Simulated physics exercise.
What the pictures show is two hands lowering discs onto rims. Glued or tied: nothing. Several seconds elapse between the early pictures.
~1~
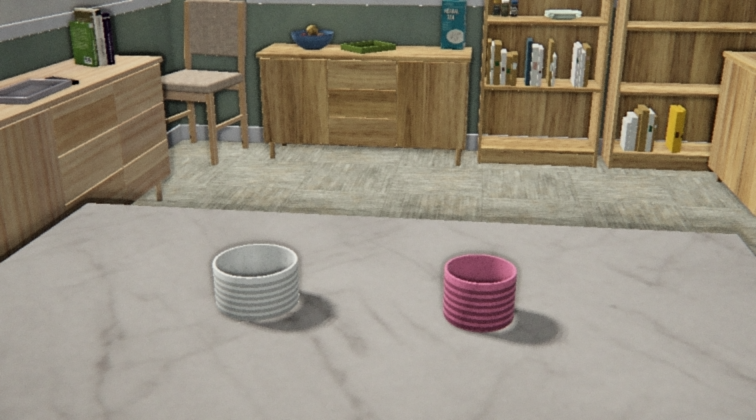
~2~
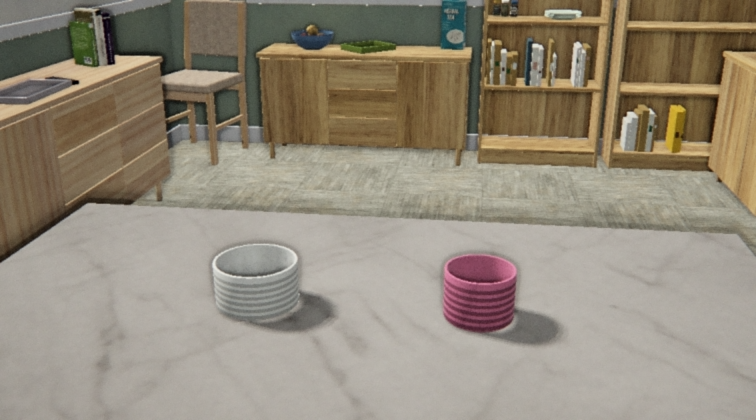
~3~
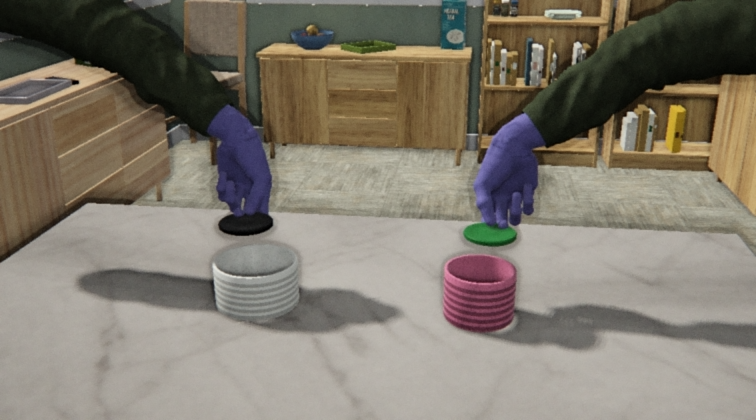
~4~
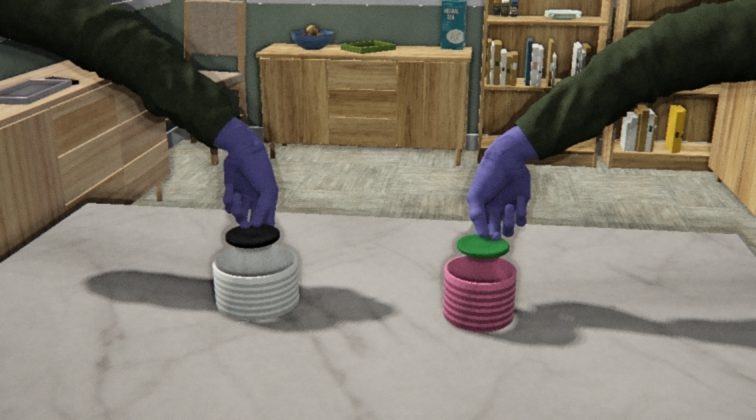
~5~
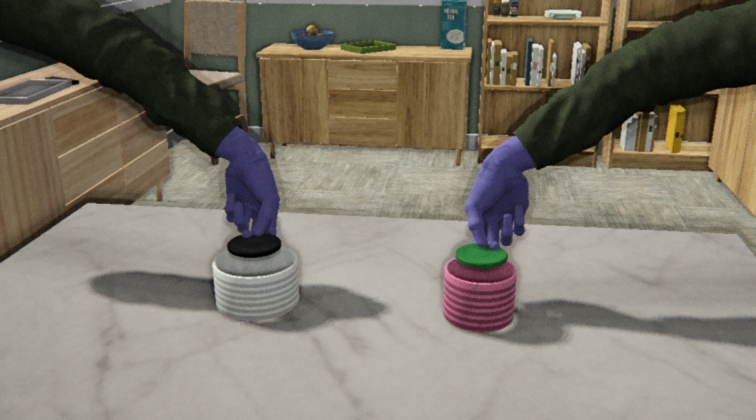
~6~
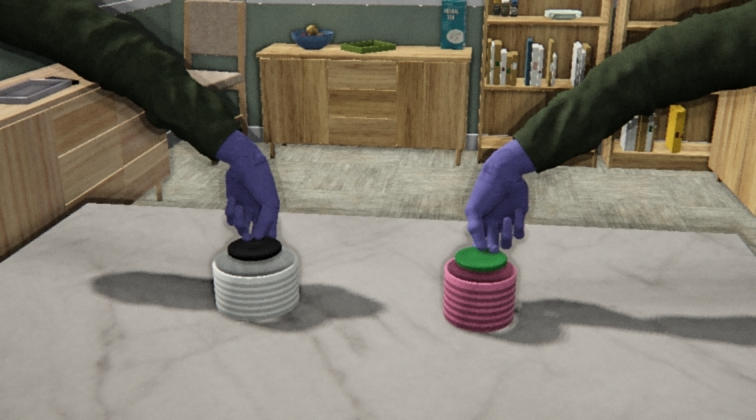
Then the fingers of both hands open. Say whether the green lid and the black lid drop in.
Observed: The green lid passes right through, the black lid passes right through.
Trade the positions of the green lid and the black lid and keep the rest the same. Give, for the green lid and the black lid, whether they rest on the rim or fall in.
Once moved, the green lid tumbles in; as for the black lid, it tumbles in.
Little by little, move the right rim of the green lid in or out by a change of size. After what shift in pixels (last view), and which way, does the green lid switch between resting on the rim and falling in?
Rightward, 8 pixels.
Then, 0.14 s after the last picture, green lid moved about its own width near (480, 288); black lid moved a little near (256, 276).
At rest, the green lid drops inside, near (478, 311); the black lid drops inside, near (258, 297).
